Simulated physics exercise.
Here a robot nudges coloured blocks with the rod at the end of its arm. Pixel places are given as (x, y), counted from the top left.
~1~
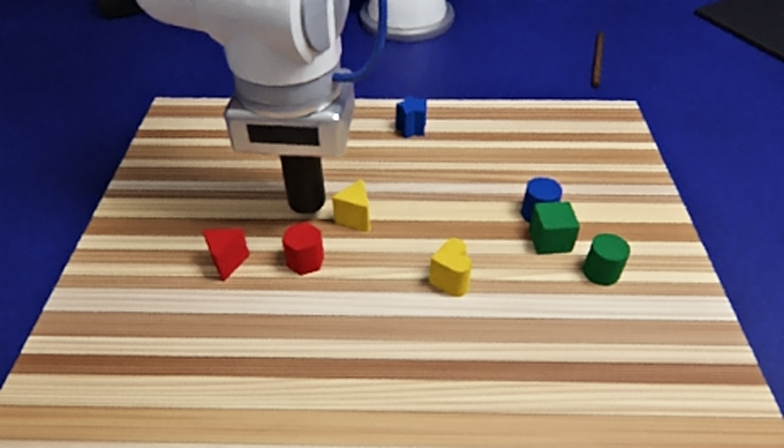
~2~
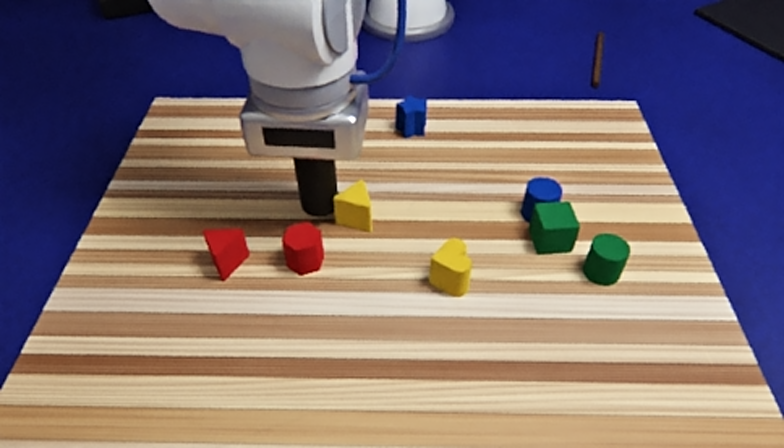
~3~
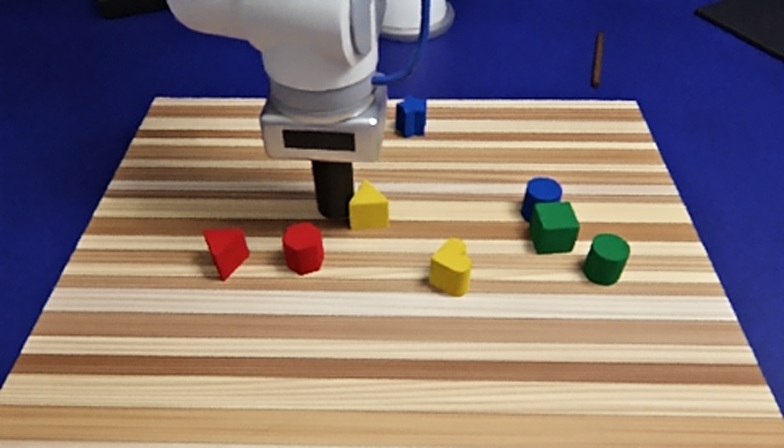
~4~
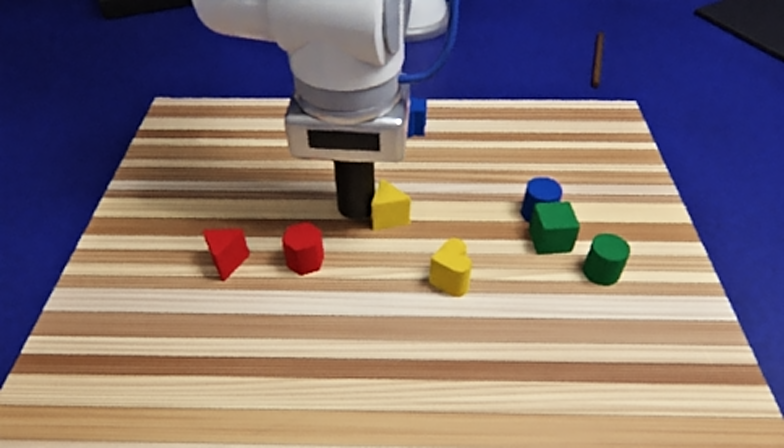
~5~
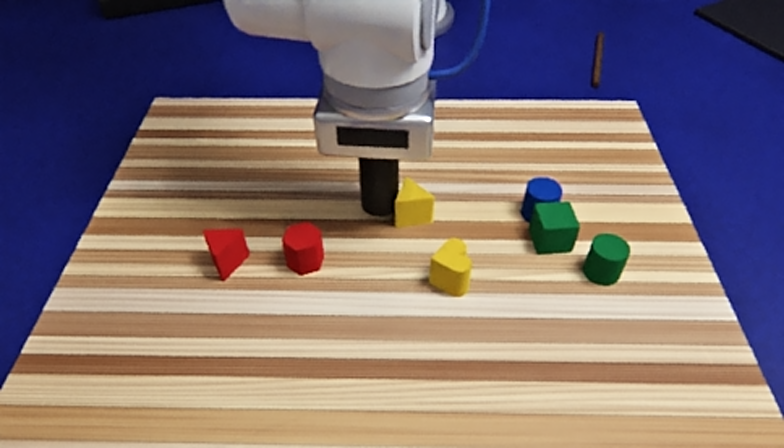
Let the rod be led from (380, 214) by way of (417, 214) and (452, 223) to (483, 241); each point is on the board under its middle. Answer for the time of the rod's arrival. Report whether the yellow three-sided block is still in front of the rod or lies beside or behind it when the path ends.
It escapes to one side.
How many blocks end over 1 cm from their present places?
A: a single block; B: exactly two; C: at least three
A - a single block.
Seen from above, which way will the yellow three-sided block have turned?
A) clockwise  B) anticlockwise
B
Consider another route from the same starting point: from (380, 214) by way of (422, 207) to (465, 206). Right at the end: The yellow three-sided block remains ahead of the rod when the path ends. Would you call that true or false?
True - the claim holds.
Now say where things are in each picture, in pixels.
Lower end of the rod (307, 201), tops of blocks, yellow three-sided block (354, 193), yellow heart-shaped block (454, 254), in the first picture.
Rod (320, 204), blocks as before, in the second picture.
Rod (337, 206), yellow three-sided block (367, 194), in the third picture.
Rod (357, 206), yellow three-sided block (388, 193), in the fourth picture.
Rod (380, 204), yellow three-sided block (412, 191), yellow heart-shaped block (454, 254), in the fifth picture.
What follows on the original path. One third of the way, rod (419, 204); yellow three-sided block (452, 189).
Two thirds of the way, rod (453, 213); yellow three-sided block (488, 193), turned 40° anticlockwise.
At the end, rod (485, 230); yellow three-sided block (505, 196), turned 60° anticlockwise; yellow heart-shaped block not moved.
